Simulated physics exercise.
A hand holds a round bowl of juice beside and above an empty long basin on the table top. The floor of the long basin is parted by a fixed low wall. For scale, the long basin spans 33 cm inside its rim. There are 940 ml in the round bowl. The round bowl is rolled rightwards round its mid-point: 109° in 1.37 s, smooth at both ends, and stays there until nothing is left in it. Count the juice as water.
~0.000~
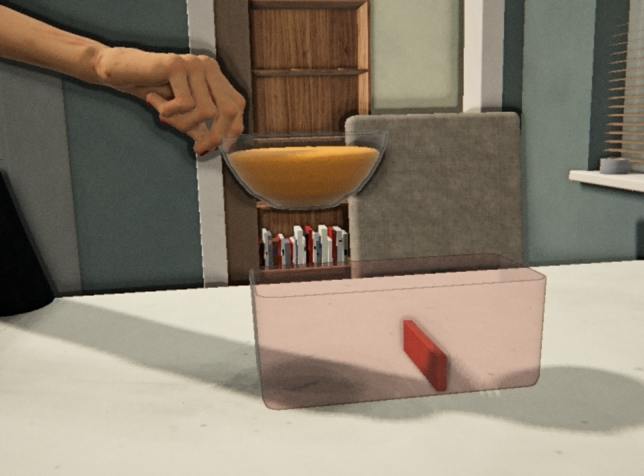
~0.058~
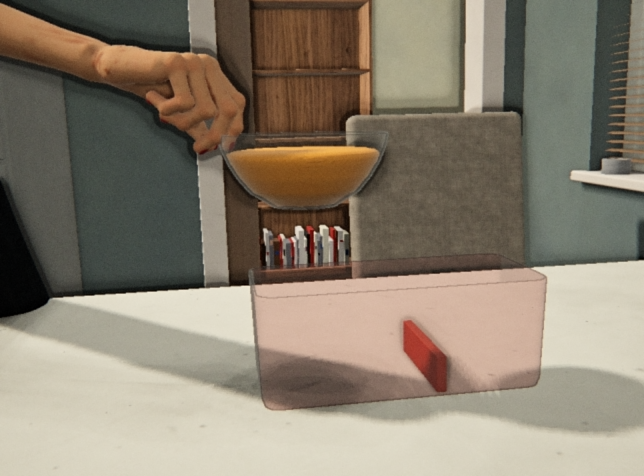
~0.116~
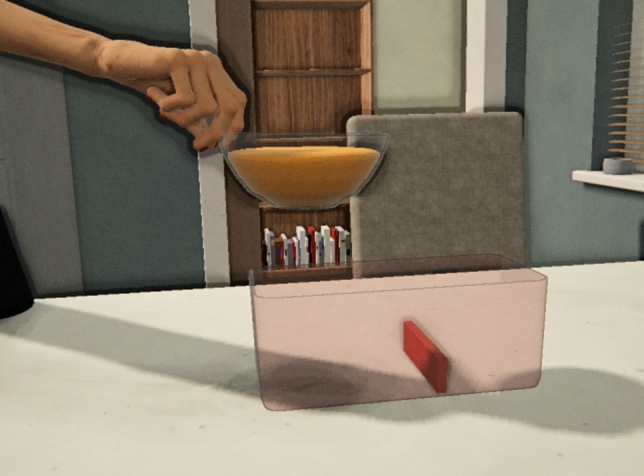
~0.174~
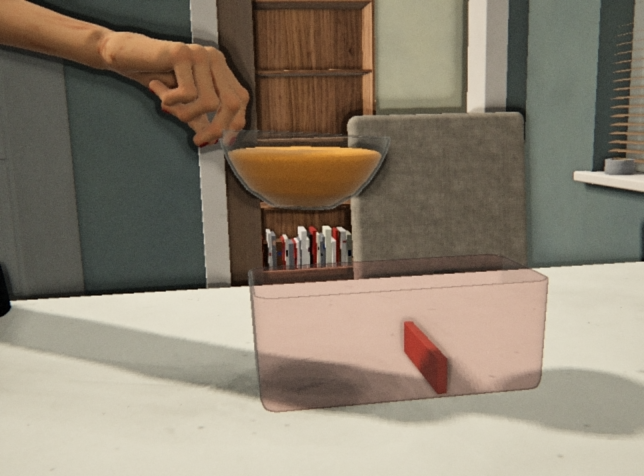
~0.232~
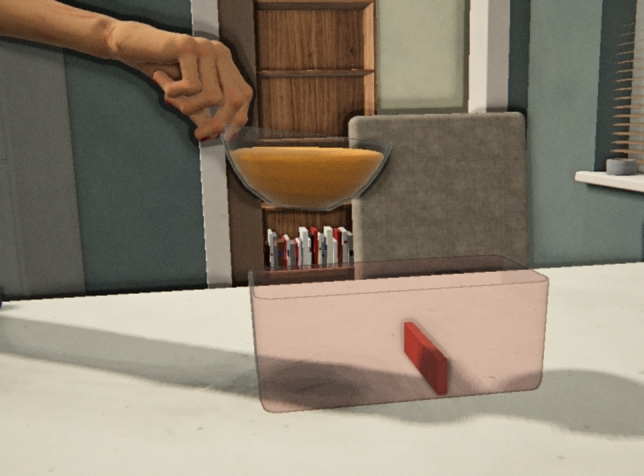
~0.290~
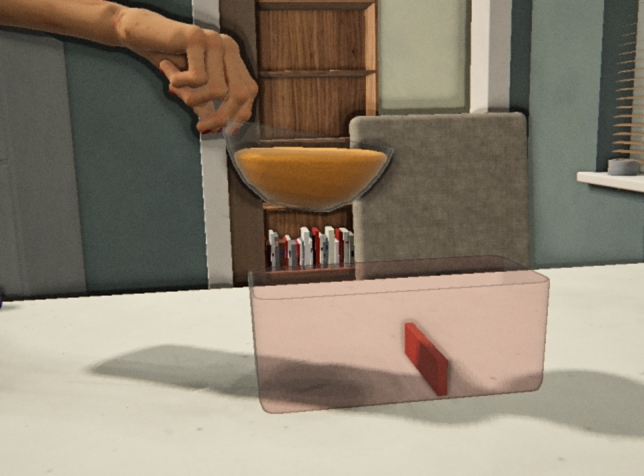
On a pale table top, a hand holds a clear round bowl of orange liquid above an empty, pinkish see-through basin with a red upright piece visible, then slowly tilts the bowl slightly to the right.
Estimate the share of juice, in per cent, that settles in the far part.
The far part has some 63 per cent.
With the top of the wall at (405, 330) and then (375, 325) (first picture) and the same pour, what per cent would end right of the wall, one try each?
First 80, then 95 per cent.
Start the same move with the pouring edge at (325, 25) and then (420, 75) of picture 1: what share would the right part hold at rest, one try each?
In turn about 30 and 70 per cent.
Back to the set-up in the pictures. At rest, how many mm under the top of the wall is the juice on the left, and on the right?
Left about 30 mm, right about 6 mm.
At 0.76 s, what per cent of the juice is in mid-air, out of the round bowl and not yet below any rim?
About 32 per cent.
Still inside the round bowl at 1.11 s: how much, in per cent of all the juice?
Some 0 per cent.
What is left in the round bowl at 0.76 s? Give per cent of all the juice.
Some 38 per cent.
Then, 0.76 s in, the tilt is 64° and 39 per cent is still to pour, 3 is left of the wall and 27 right of it.
Then, 1.11 s in, the tilt is 100° and 0 per cent is still to pour, 34 is left of the wall and 65 right of it.
Then, 1.48 s in, the tilt is 109° and 0 per cent is still to pour, 36 is left of the wall and 64 right of it.
Then, 1.87 s in, the tilt is 109° and 0 per cent is still to pour, 36 is left of the wall and 63 right of it.
Finally, 36 per cent lies left of the wall, 63 right of it and 1 outside.
